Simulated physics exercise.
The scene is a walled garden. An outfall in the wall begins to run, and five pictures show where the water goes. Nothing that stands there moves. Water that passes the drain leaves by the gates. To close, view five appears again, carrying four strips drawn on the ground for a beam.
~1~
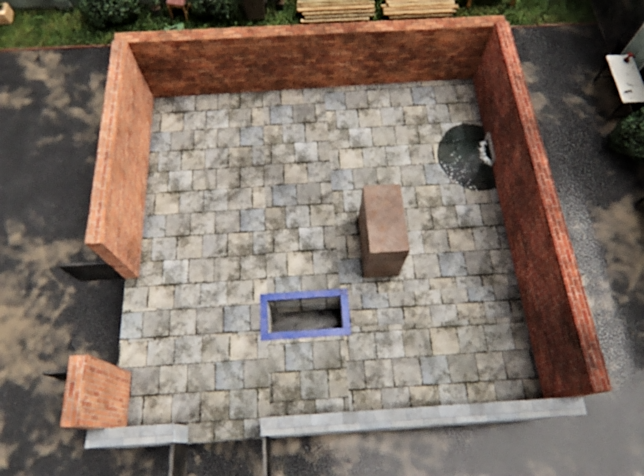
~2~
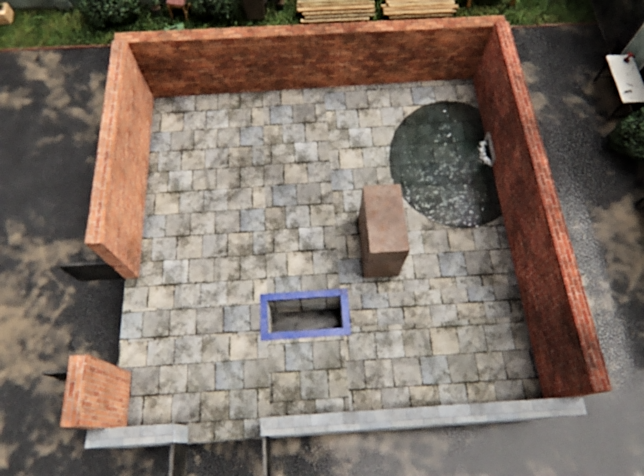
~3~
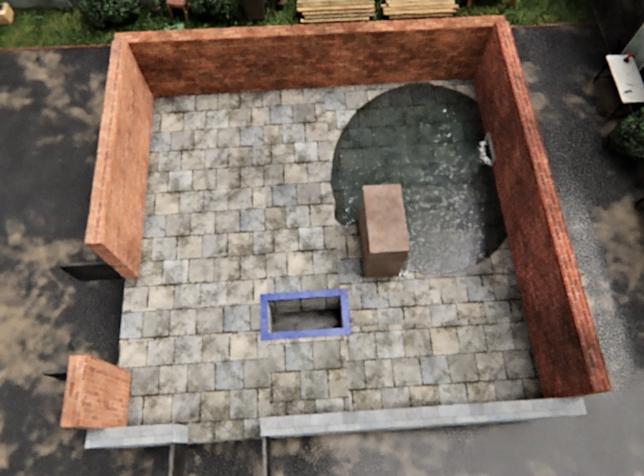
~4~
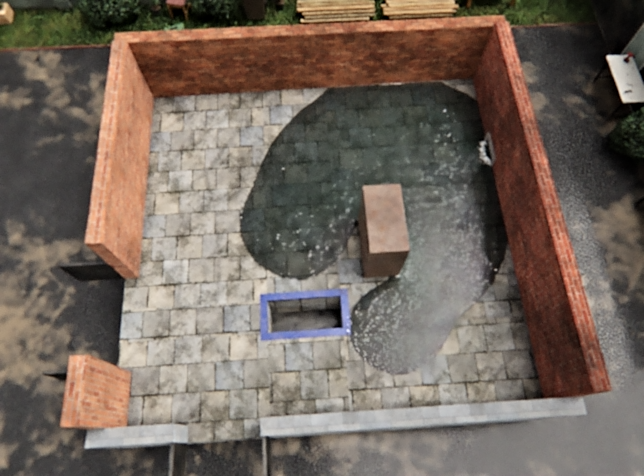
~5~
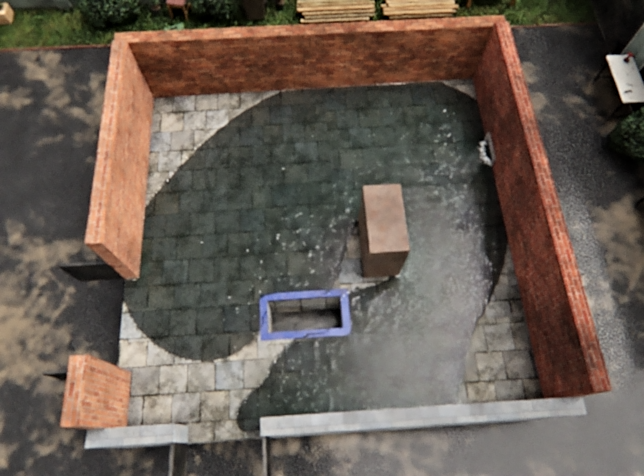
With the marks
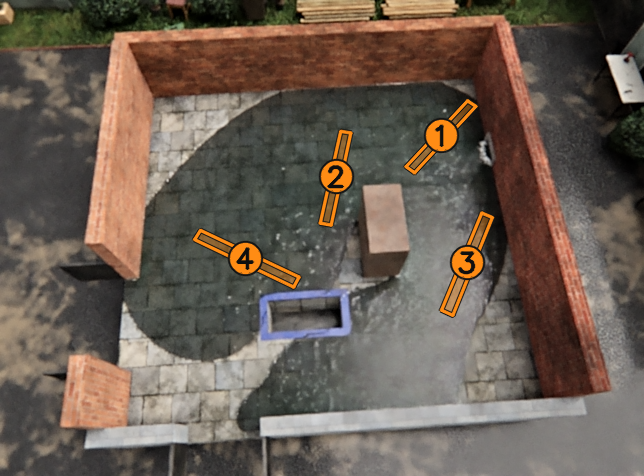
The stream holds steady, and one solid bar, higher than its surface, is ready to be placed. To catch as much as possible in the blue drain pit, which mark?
2 works best here.
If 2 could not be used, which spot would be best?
That is spot 4.
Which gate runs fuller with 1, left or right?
More leaves on the left.
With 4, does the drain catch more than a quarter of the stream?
No, it does not.
In orange, 1 from (410, 169) to (471, 103); 2 from (325, 224) to (345, 132); 3 from (447, 312) to (487, 215); 4 from (197, 234) to (296, 282).
If 1 is chosen, about 10 % of the stream goes into the blue drain pit, about 90 % out by the gates.
If 2 is chosen, about 31 % of the stream goes into the blue drain pit, about 69 % out by the gates.
If 3 is chosen, about 9 % of the stream goes into the blue drain pit, about 91 % out by the gates.
If 4 is chosen, about 15 % of the stream goes into the blue drain pit, about 85 % out by the gates.
